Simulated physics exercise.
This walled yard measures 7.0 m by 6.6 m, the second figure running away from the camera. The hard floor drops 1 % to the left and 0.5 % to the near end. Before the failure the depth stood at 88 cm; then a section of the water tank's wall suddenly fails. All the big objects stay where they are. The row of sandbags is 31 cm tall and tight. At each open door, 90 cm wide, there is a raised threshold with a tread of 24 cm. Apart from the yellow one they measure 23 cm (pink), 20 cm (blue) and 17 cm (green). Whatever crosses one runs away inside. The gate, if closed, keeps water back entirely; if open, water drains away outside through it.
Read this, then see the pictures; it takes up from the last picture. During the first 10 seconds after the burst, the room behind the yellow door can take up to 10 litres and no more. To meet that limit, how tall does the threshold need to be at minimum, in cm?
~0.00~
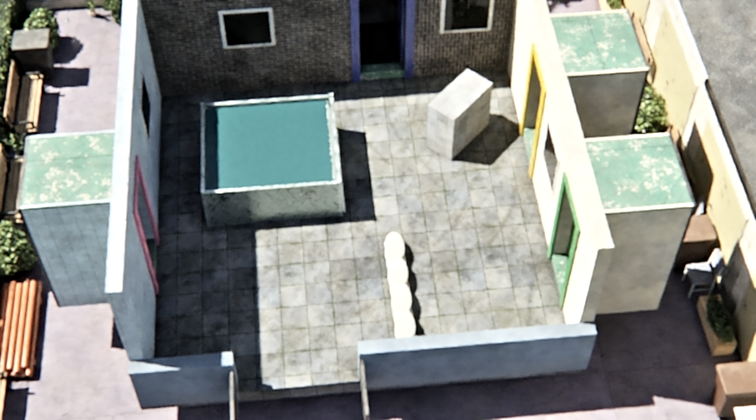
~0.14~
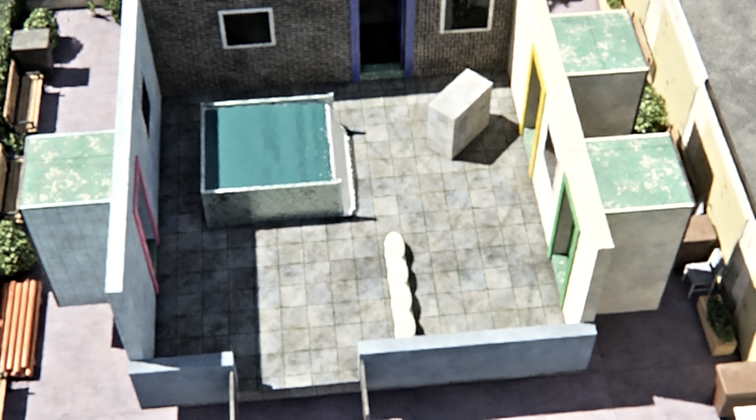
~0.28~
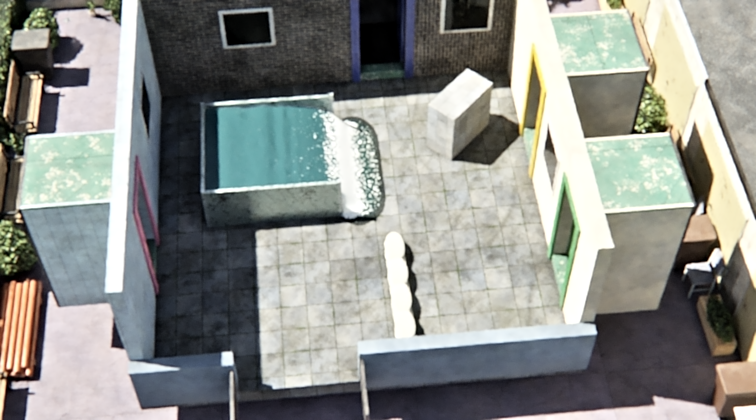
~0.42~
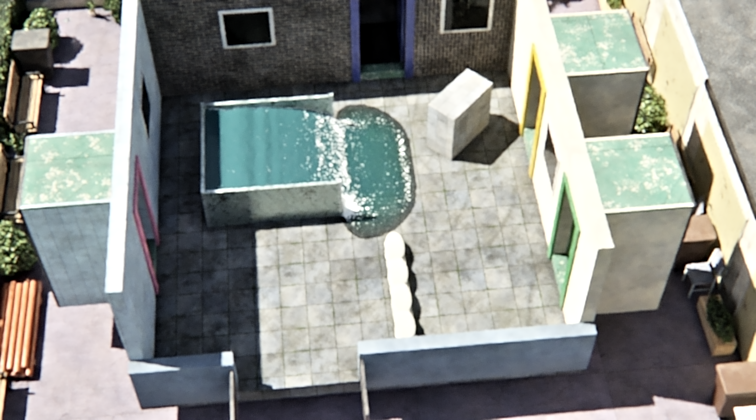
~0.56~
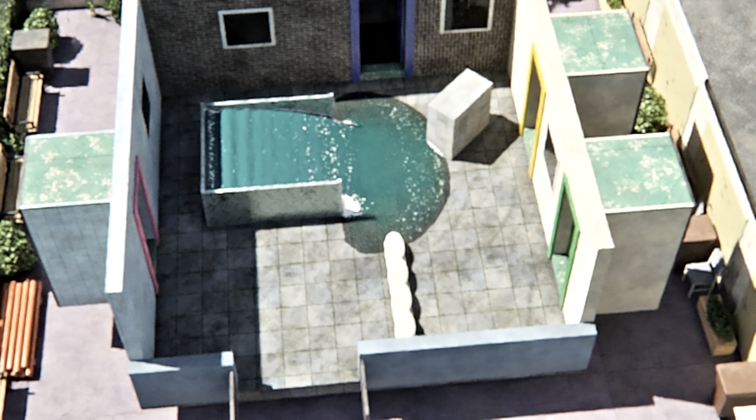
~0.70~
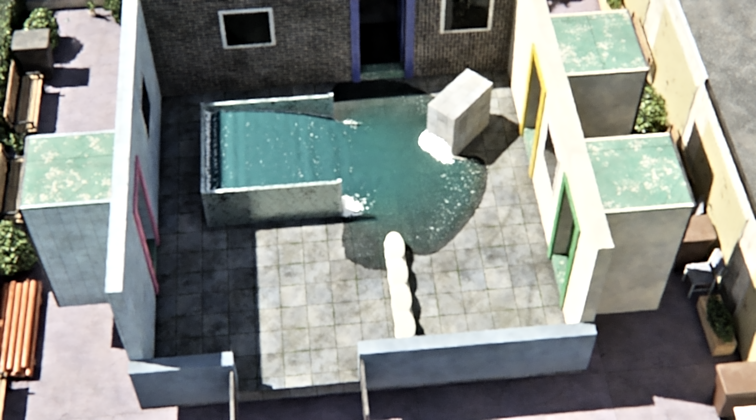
At least 31 cm or so.
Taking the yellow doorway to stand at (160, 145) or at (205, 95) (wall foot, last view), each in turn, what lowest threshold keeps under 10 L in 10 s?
About 12.5 cm, then about 9.5 cm.
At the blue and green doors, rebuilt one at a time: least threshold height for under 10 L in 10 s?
Roughly 13.5 cm for the blue door and roughly 23 cm for the green door.
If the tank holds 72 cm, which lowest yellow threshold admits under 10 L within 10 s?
About 24 centimetres.
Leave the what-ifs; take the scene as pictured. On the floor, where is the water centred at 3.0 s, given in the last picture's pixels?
The water is centred around (419, 183) in the last picture's pixels.
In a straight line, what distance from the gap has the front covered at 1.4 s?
Near 4.4 m, more or less.
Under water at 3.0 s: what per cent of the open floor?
I'd say near 50 percent is wet.
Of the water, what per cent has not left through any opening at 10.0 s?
I'd estimate some 96 in a hundred.
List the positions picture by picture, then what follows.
The first frame shows still water, 88 cm deep, in the water tank at (269, 145); the yellow door at (533, 119) is dry.
In the second frame, the gap is at (335, 159), the front 0.3 m out at (355, 208); the back of the water tank holds 88 cm.
In the third frame, the gap is at (335, 161), the front 0.8 m out at (380, 203); the back of the water tank holds 88 cm.
In the fourth frame, the gap is at (335, 163), the front 1.4 m out at (412, 195); the back of the water tank holds 88 cm.
In the fifth frame, water pours out at (335, 164) and has run 2.0 m, to (446, 187); about 10 cm deep outside, 82 cm at the back.
In the sixth frame, the front is at (482, 174), 2.8 m from the gap at (335, 164); 8.5 m2 of floor is wet, 74 cm left at the back; 0.9 m in a straight line remain to the yellow door at (533, 119).
After 1.4 s water covers 35 % of the floor, deepest (50 cm) near (424, 148); 18 cm at the yellow door, 6 litres in over its 25 cm threshold.
After 3.0 s water covers 50 % of the floor, deepest (51 cm) near (562, 340); 35 cm at the yellow door, 16 litres in over its 25 cm threshold.
After 10.0 s water covers 90 % of the floor, deepest (17 cm) near (161, 120); 11 cm at the yellow door, 32 litres in over its 25 cm threshold.
At the yellow door as built, the water arrived by 1.0 s and peaked near 35 cm at 3.0 s.
Run again over the same 10 s with other heights there, 29 litres in over 25.5 cm, 4 litres over 34 cm. The limit of 10 litres is kept from about 31 cm up.
